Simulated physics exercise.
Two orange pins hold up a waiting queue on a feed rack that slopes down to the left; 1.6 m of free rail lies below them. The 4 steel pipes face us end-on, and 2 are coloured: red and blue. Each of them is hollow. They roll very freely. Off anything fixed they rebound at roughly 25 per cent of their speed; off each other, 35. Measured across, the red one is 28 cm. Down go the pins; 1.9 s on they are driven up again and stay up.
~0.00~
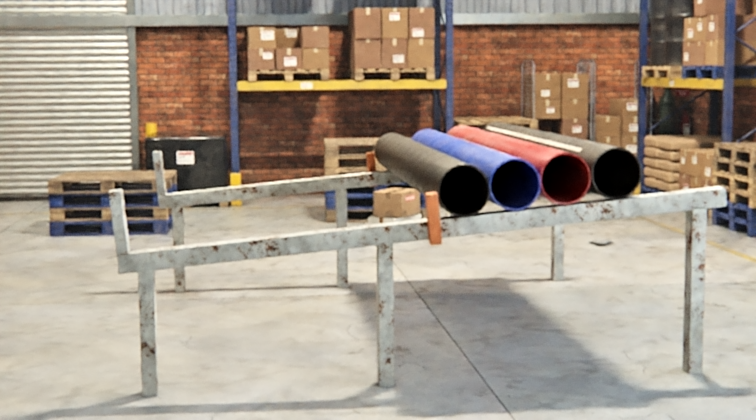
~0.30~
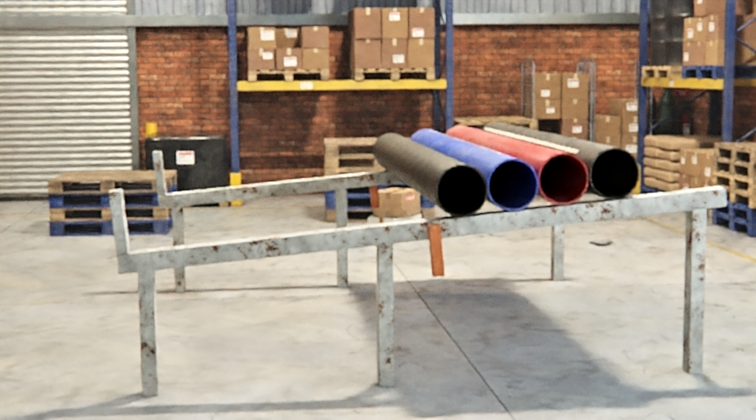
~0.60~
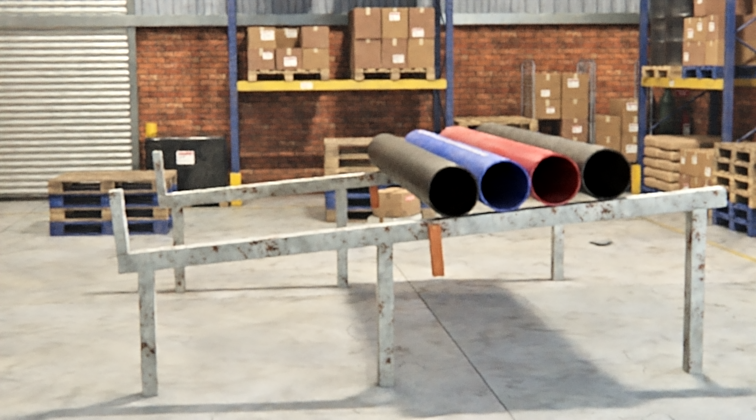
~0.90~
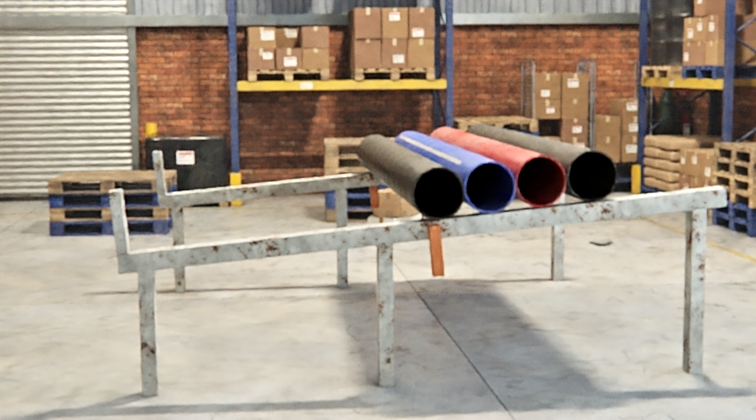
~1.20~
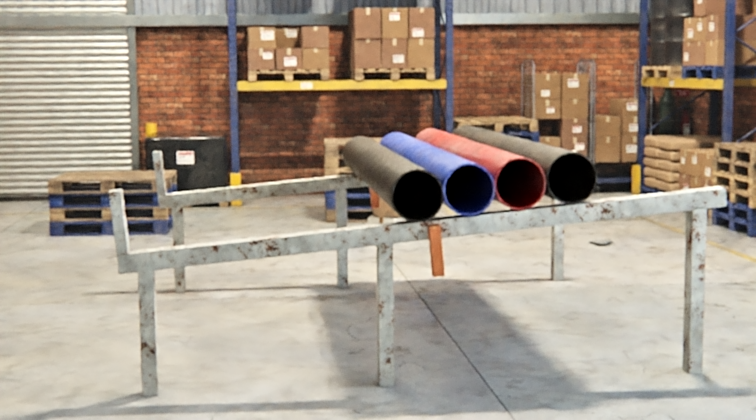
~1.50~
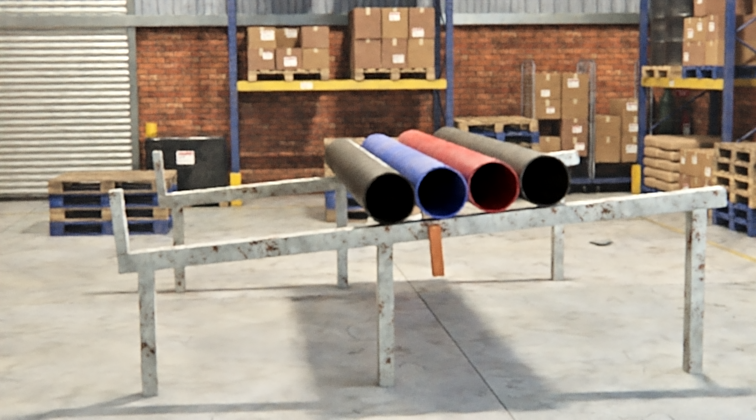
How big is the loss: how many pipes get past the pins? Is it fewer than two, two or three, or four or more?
Lab note: Total 4, passing = two or three.
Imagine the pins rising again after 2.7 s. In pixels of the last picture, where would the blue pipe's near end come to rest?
Around pixel (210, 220).
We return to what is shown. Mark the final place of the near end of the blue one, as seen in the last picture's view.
Around (208, 218).
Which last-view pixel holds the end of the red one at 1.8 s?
Around pixel (461, 191).
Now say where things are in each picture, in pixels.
The first frame shows red at (567, 179), blue at (515, 185); pins up; the rack falls 5°.
The second frame shows red at (565, 180), blue at (513, 185); pins down.
The third frame shows red at (557, 180), blue at (505, 186); pins down; the first has rolled 5 cm.
The fourth frame shows red at (542, 182), blue at (490, 188); pins down; the first has rolled 15 cm.
The fifth frame shows red at (522, 184), blue at (469, 190); pins down; the first has rolled 25 cm.
The sixth frame shows red at (495, 187), blue at (442, 193); pins down; the first has rolled 40 cm.
After 1.7 s, red is on the rails, 25 cm above the pins, rolling left; blue is on the rails, 5 cm below the pins, rolling left; 2 through so far.
After 1.8 s, red is on the rails, 15 cm above the pins, rolling left; blue is on the rails, 10 cm below the pins, rolling left; 2 through so far.
After 2.0 s, red is on the rails, 5 cm above the pins, rolling left; blue is on the rails, 25 cm below the pins, rolling left; 2 through so far.
After 2.2 s, red is in the air, 10 cm below the pins, rolling left; blue is on the rails, 40 cm below the pins, rolling left; 3 through so far.
At rest (3.2 s), red is on the rails, 90 cm below the pins; blue is on the rails, 115 cm below the pins; 3 through so far.
